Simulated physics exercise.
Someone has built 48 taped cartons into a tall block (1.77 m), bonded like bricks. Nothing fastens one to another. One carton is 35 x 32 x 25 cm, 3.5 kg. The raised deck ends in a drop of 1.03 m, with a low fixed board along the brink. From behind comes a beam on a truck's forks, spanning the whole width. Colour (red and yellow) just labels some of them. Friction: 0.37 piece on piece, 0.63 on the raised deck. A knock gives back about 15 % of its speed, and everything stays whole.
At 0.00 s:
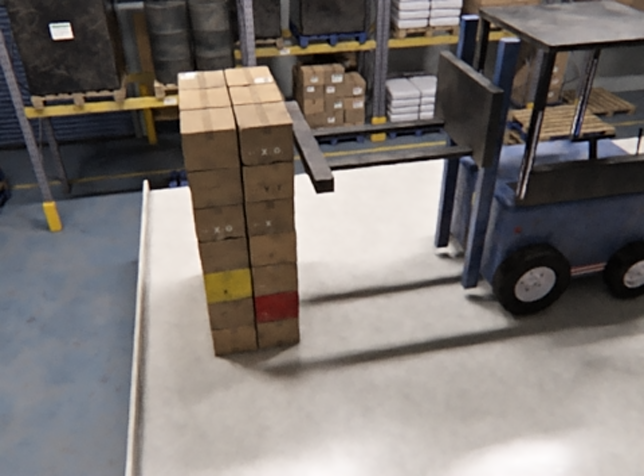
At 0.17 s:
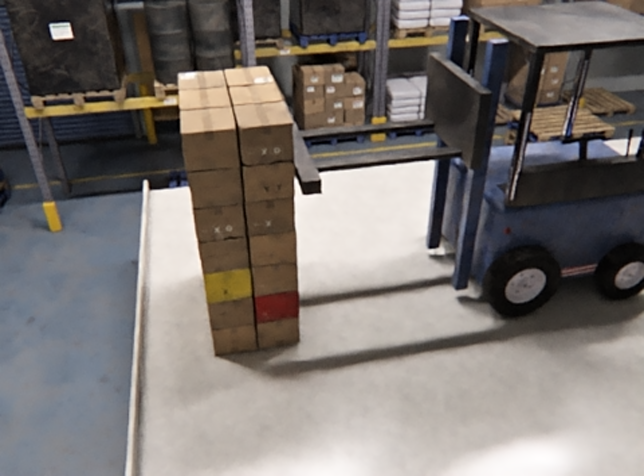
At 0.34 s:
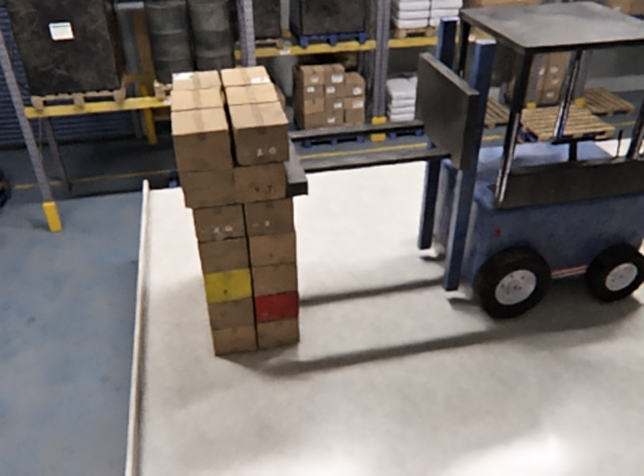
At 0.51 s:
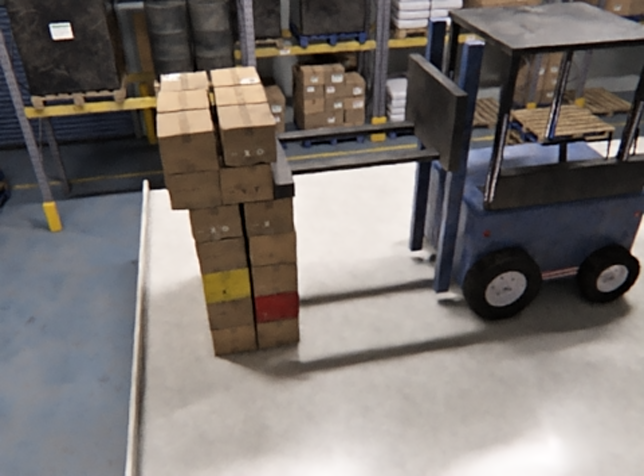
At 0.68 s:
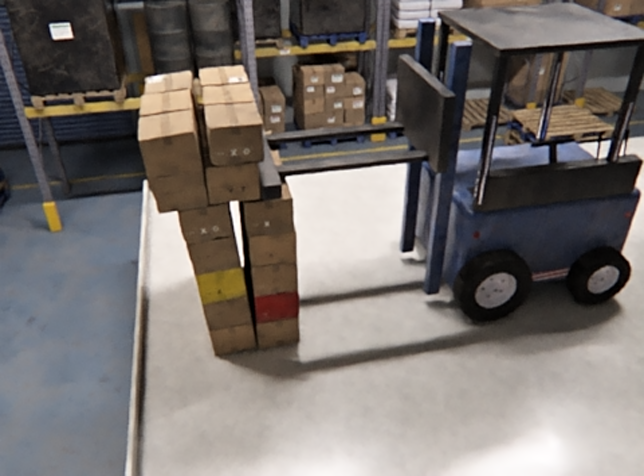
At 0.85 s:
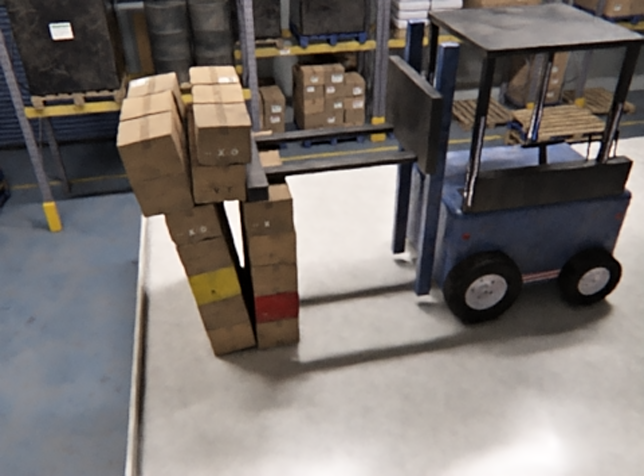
The clip opens on a tall block of brown cartons, one yellow and one red, with a blue forklift holding a dark beam near its upper right side. The forklift rolls left and the beam pushes the upper cartons leftward, then the left column leans left, opening a gap beside the right column.
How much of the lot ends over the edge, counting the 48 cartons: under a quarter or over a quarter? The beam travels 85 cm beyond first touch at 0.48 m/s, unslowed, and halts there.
Over a quarter of them.
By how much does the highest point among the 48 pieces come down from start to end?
Roughly 50 cm.
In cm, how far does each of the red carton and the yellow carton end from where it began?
About: Red 0, yellow 190.
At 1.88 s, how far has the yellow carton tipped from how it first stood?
Some 120°.
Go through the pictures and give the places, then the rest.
In the first frame (places mark the middle of the side facing us), beam (324, 187) 11 cm from the stack; red carton (278, 308); yellow carton (228, 286); nothing disturbed.
Beam (311, 188) 24 mm from the stack; red carton (278, 308), in the second frame.
Beam (297, 190) 58 mm in; yellow carton (228, 286); 14 disturbed, none over the edge, in the third frame.
Beam (284, 191) 14 cm in; yellow carton (227, 286); 16 disturbed, none over the edge, in the fourth frame.
Beam (271, 193) 22 cm in; yellow carton (221, 286) leaning 4°; steepest lean 5°, the carton at (168, 82); 30 disturbed, none over the edge, in the fifth frame.
Beam (257, 194) 30 cm in; yellow carton (215, 286) leaning 8°; red carton (278, 308); steepest lean 9°, the carton at (151, 85); 30 disturbed, none over the edge, in the sixth frame.
After 1.36 s, none of the 48 cartons over the edge, 30 disturbed; yellow carton leaning 30°.
After 1.88 s, 14 of the 48 cartons over the edge; yellow carton on its side.
By the end (2.9 s), 20 of the 48 cartons over the edge; yellow carton on its side; red carton unmoved. That is 42 per cent. As the last picture would show them, middles, yellow carton near (96, 457), red carton near (276, 300).
